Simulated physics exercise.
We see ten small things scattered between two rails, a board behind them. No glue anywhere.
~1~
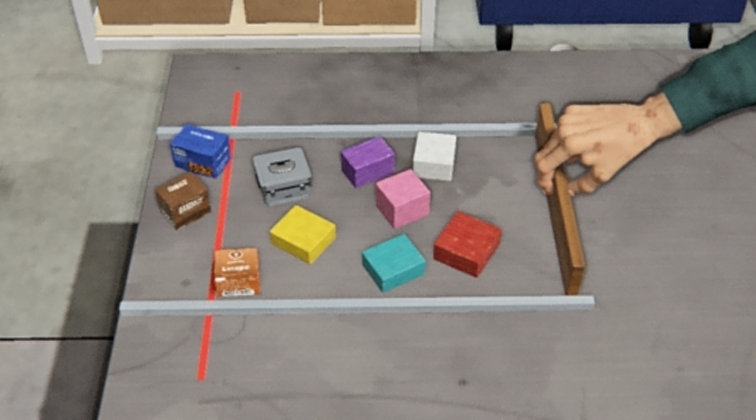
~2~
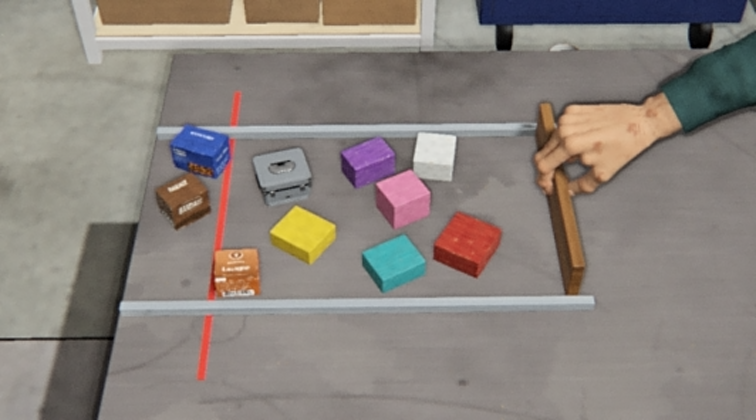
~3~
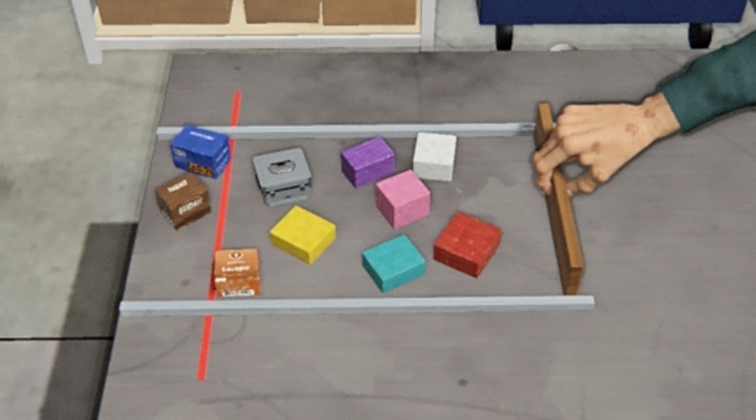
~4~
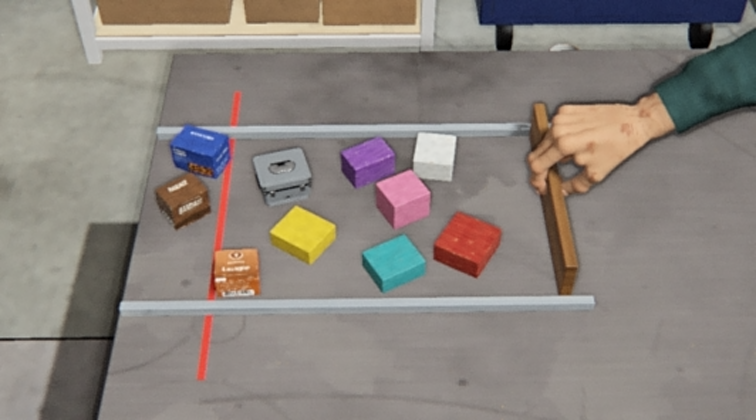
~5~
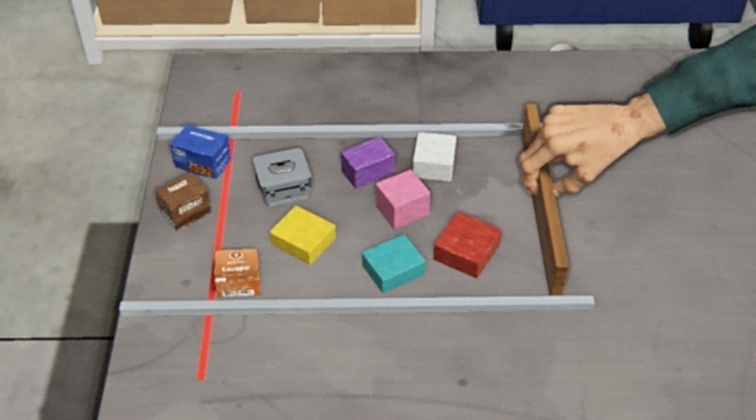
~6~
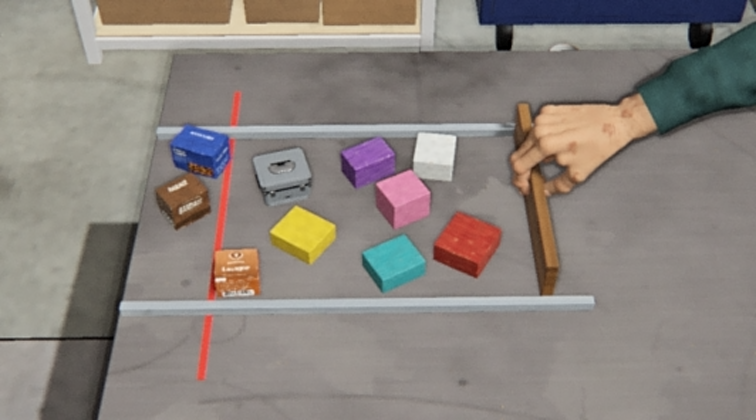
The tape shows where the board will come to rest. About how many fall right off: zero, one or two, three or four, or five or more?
The number that fall off is three or four.
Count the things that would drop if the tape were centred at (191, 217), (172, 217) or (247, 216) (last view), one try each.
In that order 7, 7 and 2.
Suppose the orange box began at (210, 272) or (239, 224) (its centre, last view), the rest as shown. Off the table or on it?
In that order, it tumbles off; drops off.
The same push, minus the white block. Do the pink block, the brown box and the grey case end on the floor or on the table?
The pink block is kept; the brown box falls; the grey case survives.
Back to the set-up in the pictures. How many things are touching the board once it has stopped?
3 of them.
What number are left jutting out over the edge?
It comes to 4.
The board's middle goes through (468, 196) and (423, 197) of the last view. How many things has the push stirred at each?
First 2, then 5.
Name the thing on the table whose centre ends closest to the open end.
It is the grey case.
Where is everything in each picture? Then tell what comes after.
In the first picture, brown box (184, 201); blue box (201, 151); orange box (237, 273); board (557, 195); tape (222, 216).
In the second picture, blue box (201, 151); purple block (368, 163).
In the third picture, orange box (237, 273); red block (467, 244).
In the fourth picture, brown box (184, 201); turquoise block (394, 263).
In the fifth picture, blue box (201, 151); yellow block (303, 235).
In the sixth picture, brown box (184, 201); blue box (201, 151); orange box (237, 273); board (534, 196); tape (222, 216).
Early on, none off yet; brown box at rest near (184, 201); blue box at rest near (201, 151); orange box at rest near (237, 273).
Finally, the number that fall off is three or four; lost, orange box, blue box and brown box.
